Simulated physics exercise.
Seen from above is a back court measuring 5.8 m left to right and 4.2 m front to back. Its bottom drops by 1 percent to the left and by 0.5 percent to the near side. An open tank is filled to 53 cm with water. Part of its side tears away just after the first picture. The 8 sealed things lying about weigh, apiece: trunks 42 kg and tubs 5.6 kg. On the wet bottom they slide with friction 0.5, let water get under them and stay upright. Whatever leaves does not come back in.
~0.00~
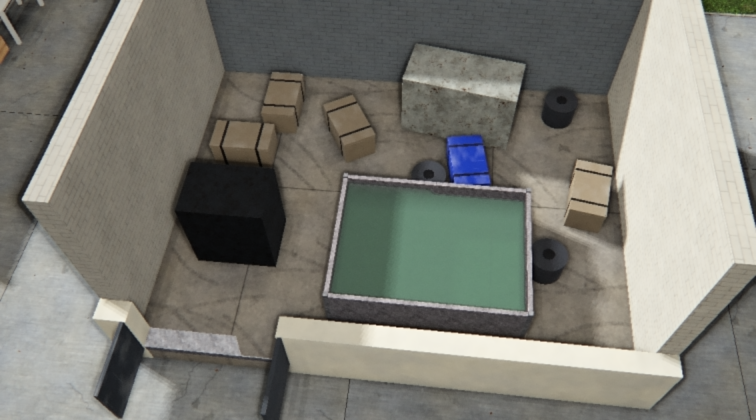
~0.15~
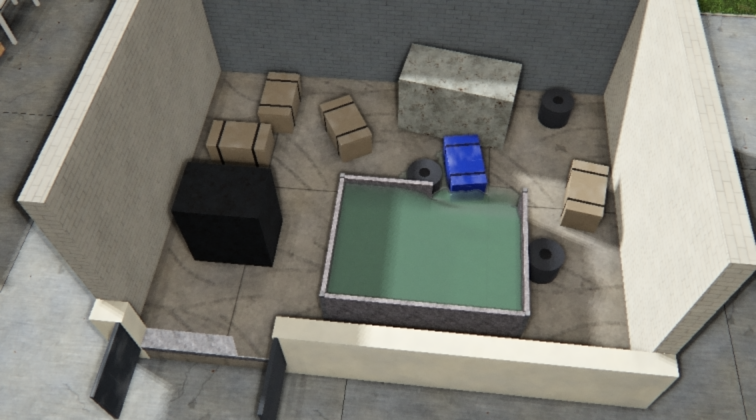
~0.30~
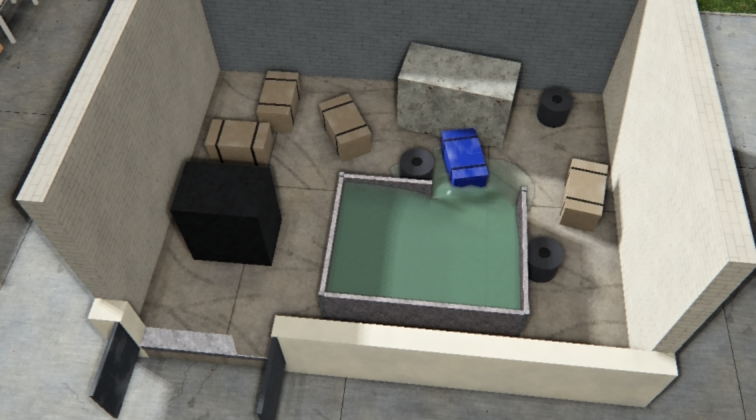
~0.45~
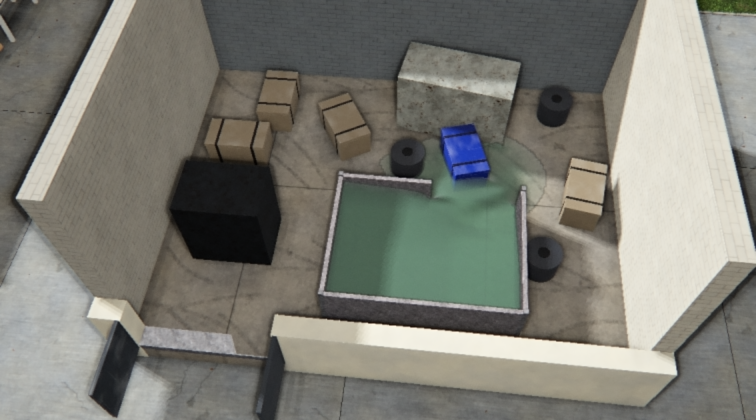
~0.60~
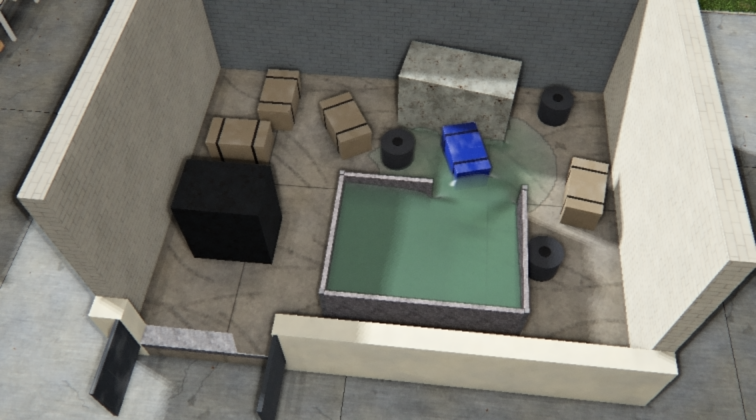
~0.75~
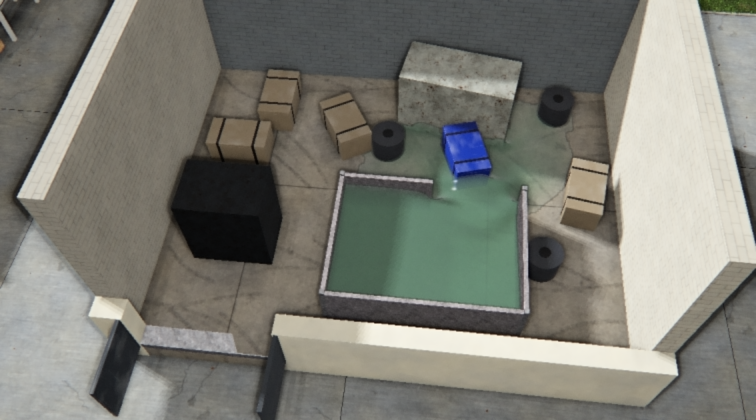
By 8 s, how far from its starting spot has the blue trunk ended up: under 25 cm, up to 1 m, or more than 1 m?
It relocates a long way.
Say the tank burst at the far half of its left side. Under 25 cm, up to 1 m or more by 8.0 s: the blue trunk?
Outcome for the blue trunk: It remains nearly still.
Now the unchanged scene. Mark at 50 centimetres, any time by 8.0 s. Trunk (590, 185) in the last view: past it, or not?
It stayed inside.
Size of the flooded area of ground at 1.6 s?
Around 10.0 m2 of it.
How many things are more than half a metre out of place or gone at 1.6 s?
At that moment it comes to 2.
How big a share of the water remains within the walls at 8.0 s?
Still held: Near 96 %.
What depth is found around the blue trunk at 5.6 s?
Around 6 cm.
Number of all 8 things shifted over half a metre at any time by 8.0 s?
All told, that gives 7.
After 1.6 s the blue trunk is near (461, 140), 0.2 m from its start, afloat; 0 of 8 are out; 2 afloat.
After 3.6 s the blue trunk is near (338, 151), 1.7 m from its start, aground; 0 of 8 are out; 2 afloat.
After 5.6 s the blue trunk is near (299, 179), 2.2 m from its start, aground; 0 of 8 are out; 5 afloat.
After 8.0 s the blue trunk is near (303, 181), 2.1 m from its start, aground; 0 of 8 are out; 5 afloat.
